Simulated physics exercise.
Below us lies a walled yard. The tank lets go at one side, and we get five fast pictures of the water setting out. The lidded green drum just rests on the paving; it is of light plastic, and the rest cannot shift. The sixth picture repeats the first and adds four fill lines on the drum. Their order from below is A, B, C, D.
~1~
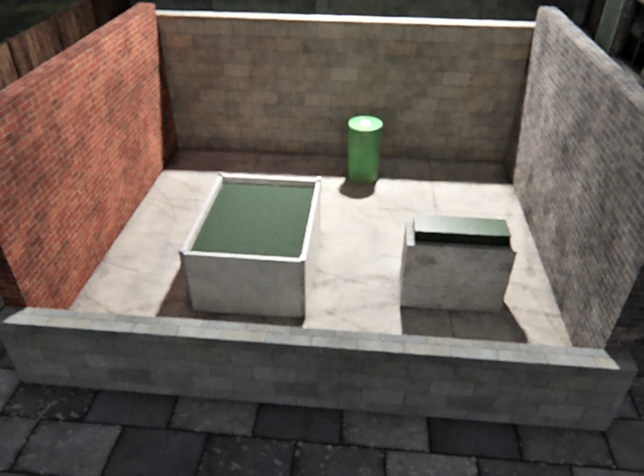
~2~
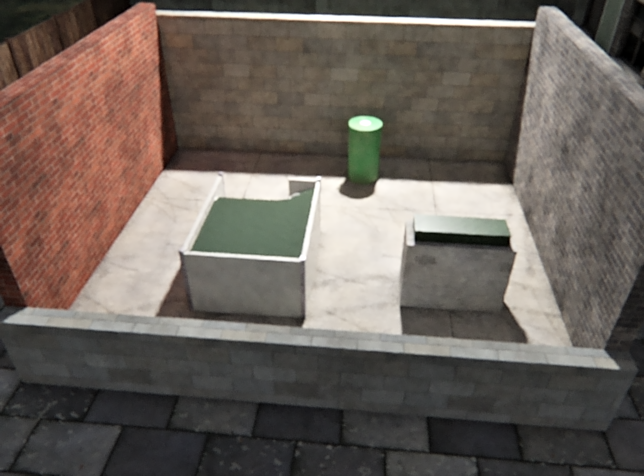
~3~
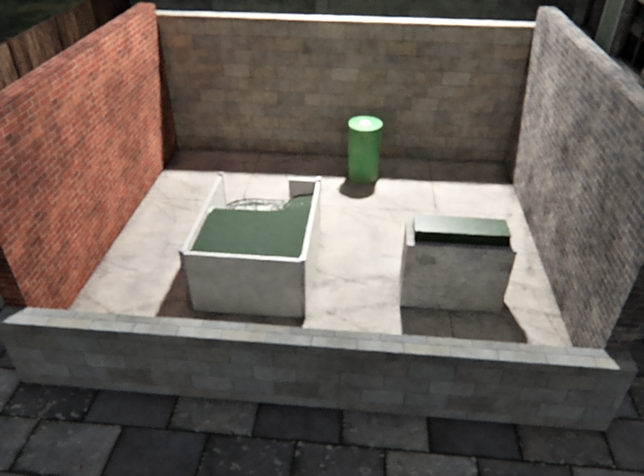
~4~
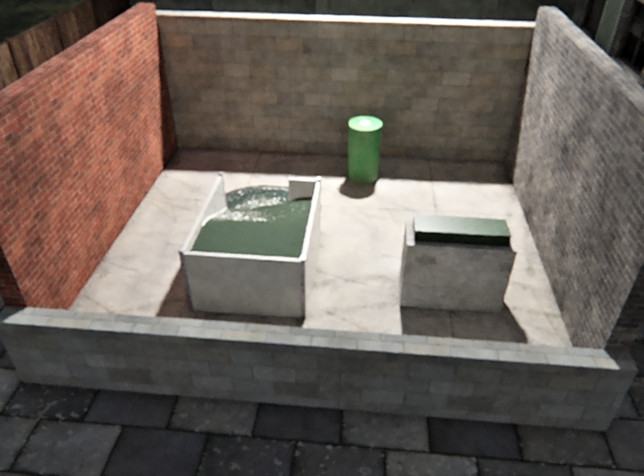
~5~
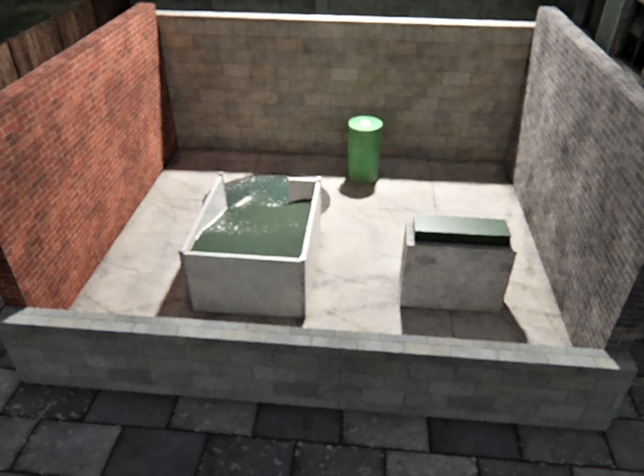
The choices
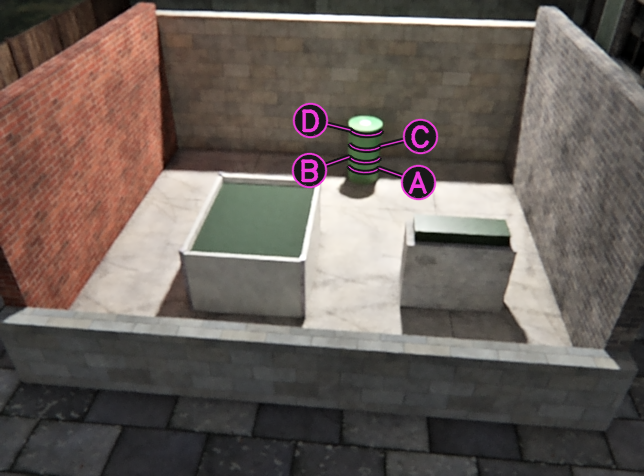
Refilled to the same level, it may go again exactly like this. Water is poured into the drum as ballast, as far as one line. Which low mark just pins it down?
I would pick mark A.
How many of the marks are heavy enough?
All of the four.
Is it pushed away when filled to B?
No, not at all.
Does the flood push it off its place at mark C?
No.
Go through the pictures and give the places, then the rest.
In the first picture, lid of the green drum at (366, 123); tank full, its middle at (258, 218).
In the second picture, water covers 2 % of the ground, mostly out of sight from here.
In the third picture, water covers 4 % of the ground, mostly out of sight from here.
In the fourth picture, water covers 6 % of the ground, mostly out of sight from here.
In the fifth picture, lid of the green drum at (366, 123); 9 % of the ground under water, its edge towards the drum at (304, 181).
In magenta, A at (363, 172); B at (364, 162); C at (364, 150); D at (365, 135); from the bottom up A, B, C, D.
With A, it does not move.
With B, it does not move.
With C, it does not move.
With D, it does not move.
